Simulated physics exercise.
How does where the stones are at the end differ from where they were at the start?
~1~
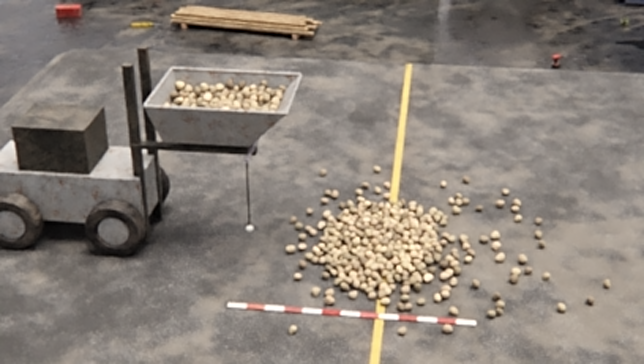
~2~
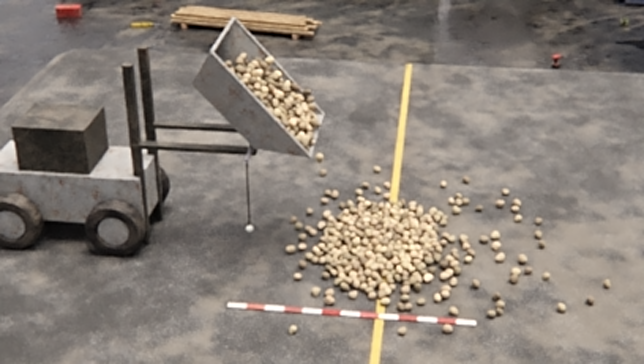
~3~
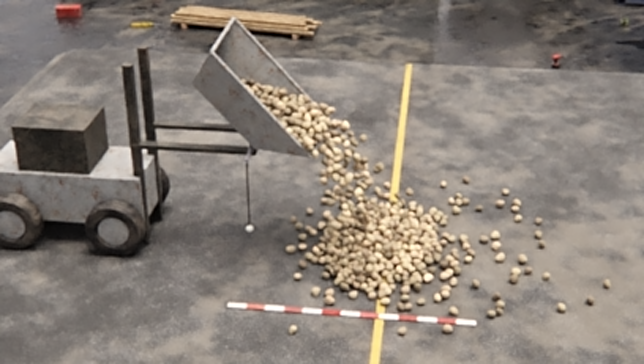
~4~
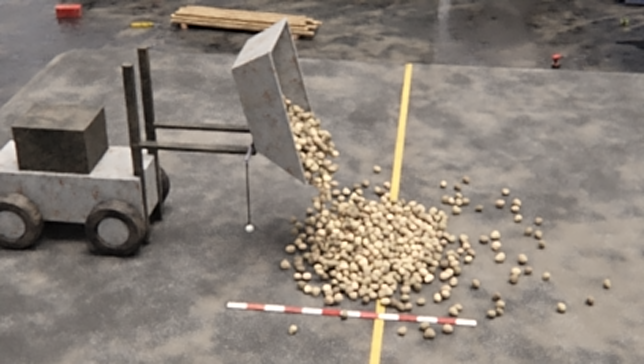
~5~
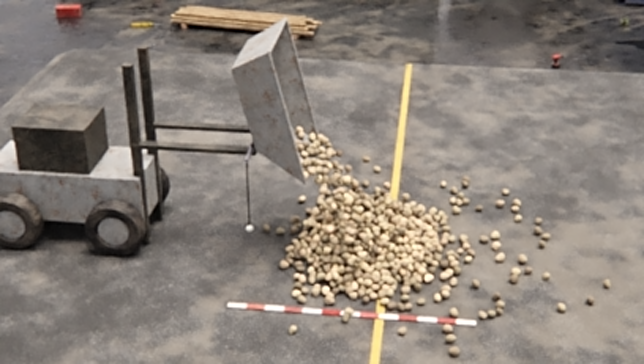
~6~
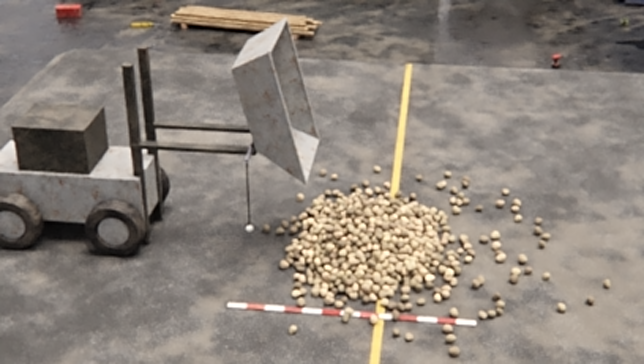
At the start the stones are split between the raised skip and a heap on the ground across the yellow line. By the end they are all on the ground, in a larger heap lying on both sides of the line.
